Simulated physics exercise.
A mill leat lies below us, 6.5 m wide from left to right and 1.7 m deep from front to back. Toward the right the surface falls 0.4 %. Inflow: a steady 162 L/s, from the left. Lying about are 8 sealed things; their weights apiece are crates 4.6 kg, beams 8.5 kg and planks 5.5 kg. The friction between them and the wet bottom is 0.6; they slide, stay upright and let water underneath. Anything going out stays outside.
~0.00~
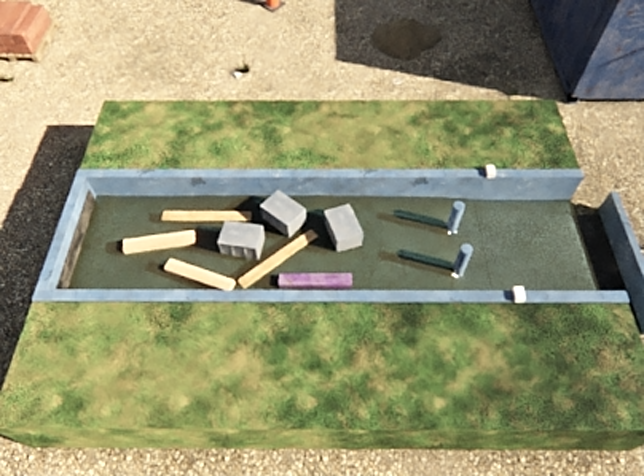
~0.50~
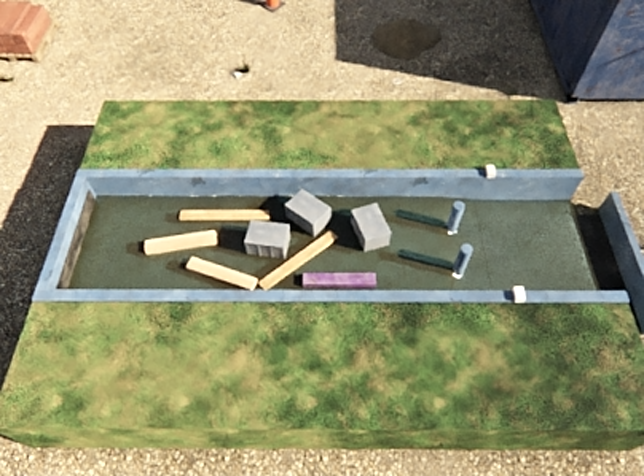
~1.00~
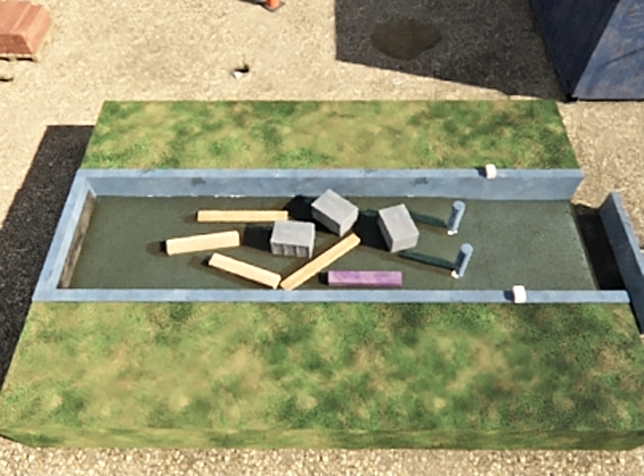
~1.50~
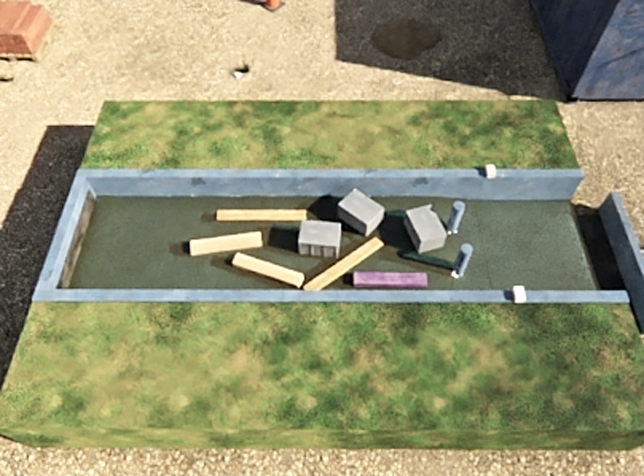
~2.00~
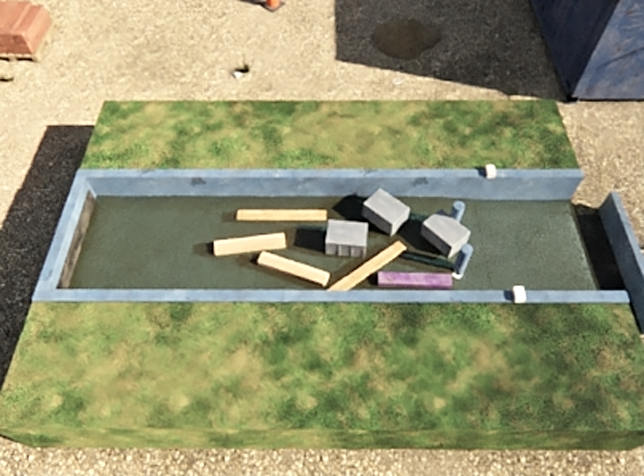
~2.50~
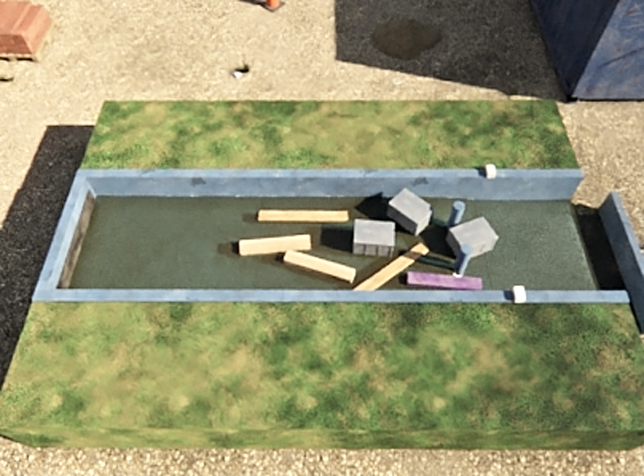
In a shallow, blue-edged water channel between grassy banks, several pale beams, a purple one and three gray blocks drifted steadily right together, the blocks turning slightly as the foremost reached the two blue posts.
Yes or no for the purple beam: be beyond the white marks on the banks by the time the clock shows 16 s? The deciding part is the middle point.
Outcome for the purple beam: It goes beyond.
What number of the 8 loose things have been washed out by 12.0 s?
By then 2.
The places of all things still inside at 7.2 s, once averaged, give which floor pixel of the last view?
Centred roughly on (411, 244).
After 3.5 s the purple beam is near (539, 279), 2.8 m from its start, afloat; 2 of 8 are over the mark; 8 afloat.
After 7.2 s the purple beam has gone out; 2 of 8 are over the mark; 6 afloat.
After 12.0 s the purple beam has gone out; 2 of 8 are over the mark; 6 afloat.
After 16.0 s the purple beam has gone out; 2 of 8 are over the mark; 6 afloat.
